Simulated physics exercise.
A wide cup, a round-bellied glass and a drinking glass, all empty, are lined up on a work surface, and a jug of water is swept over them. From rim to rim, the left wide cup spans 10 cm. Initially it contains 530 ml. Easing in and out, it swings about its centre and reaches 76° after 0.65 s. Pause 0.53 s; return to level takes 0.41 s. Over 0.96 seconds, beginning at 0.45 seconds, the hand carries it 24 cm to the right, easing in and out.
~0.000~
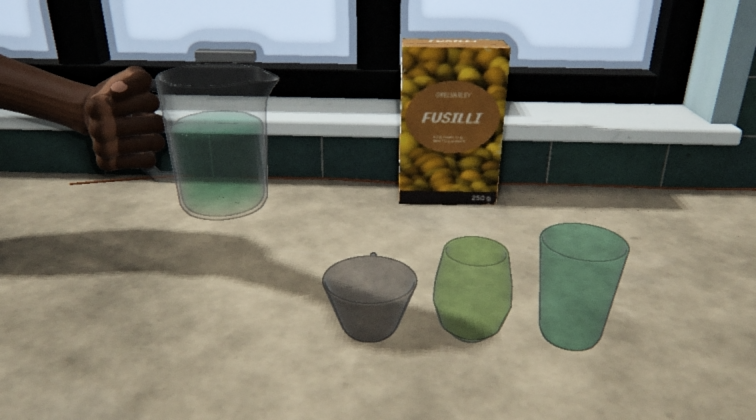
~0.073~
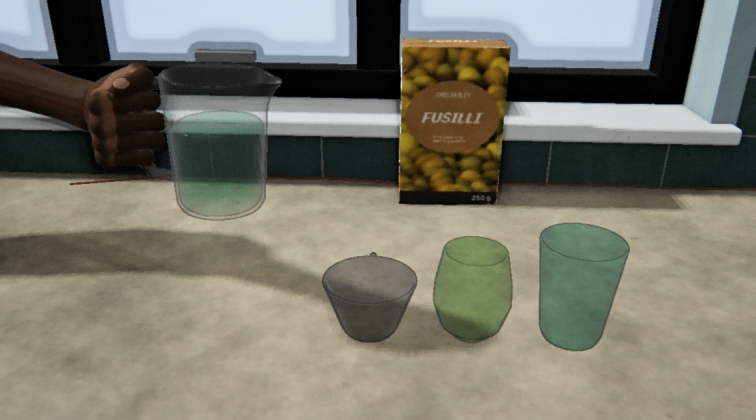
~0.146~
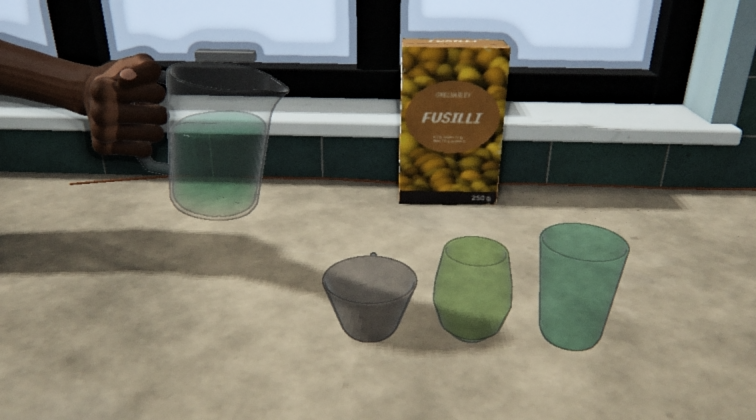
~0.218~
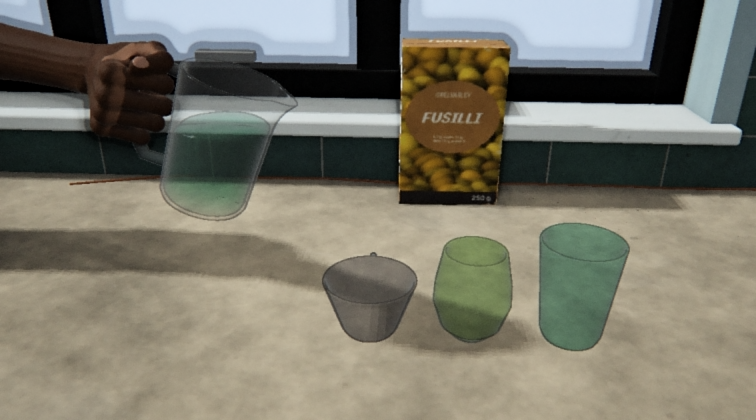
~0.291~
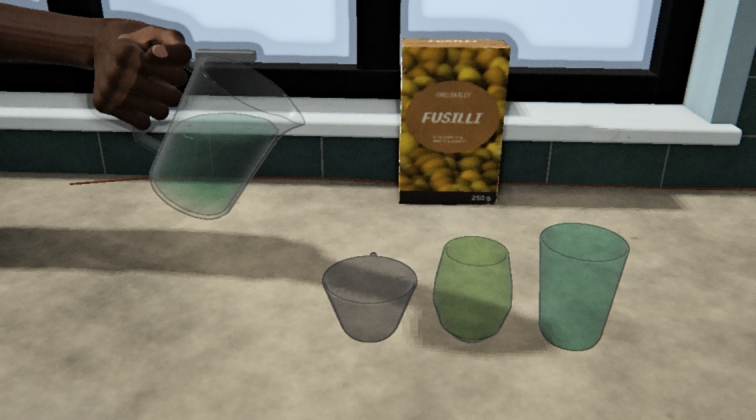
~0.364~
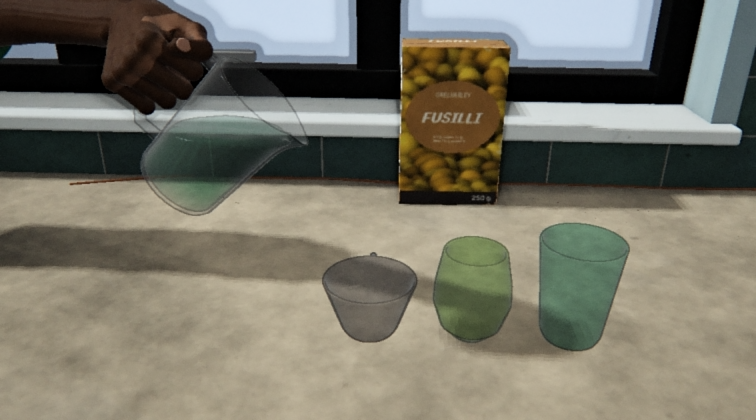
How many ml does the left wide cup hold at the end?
About 45 ml.
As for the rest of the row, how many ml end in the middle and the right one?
About 50 ml in the middle and 70 ml on the right.
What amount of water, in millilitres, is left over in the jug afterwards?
Some 160 ml.
By 0.69 s the tilt is 76° and from the left they hold 45 ml, 0 ml, 0 ml, the jug 425 ml, and 0 ml is on the work surface.
By 0.94 s the tilt is 76° and from the left they hold 30 ml, 30 ml, 0 ml, the jug 300 ml, and 50 ml is on the work surface.
By 1.19 s the tilt is 76° and from the left they hold 45 ml, 35 ml, 5 ml, the jug 200 ml, and 125 ml is on the work surface.
By 1.47 s the tilt is 16° and from the left they hold 45 ml, 55 ml, 70 ml, the jug 160 ml, and 185 ml is on the work surface.
At rest from the left they hold 45 ml, 55 ml, 70 ml, the jug 160 ml, and 195 ml is on the work surface.
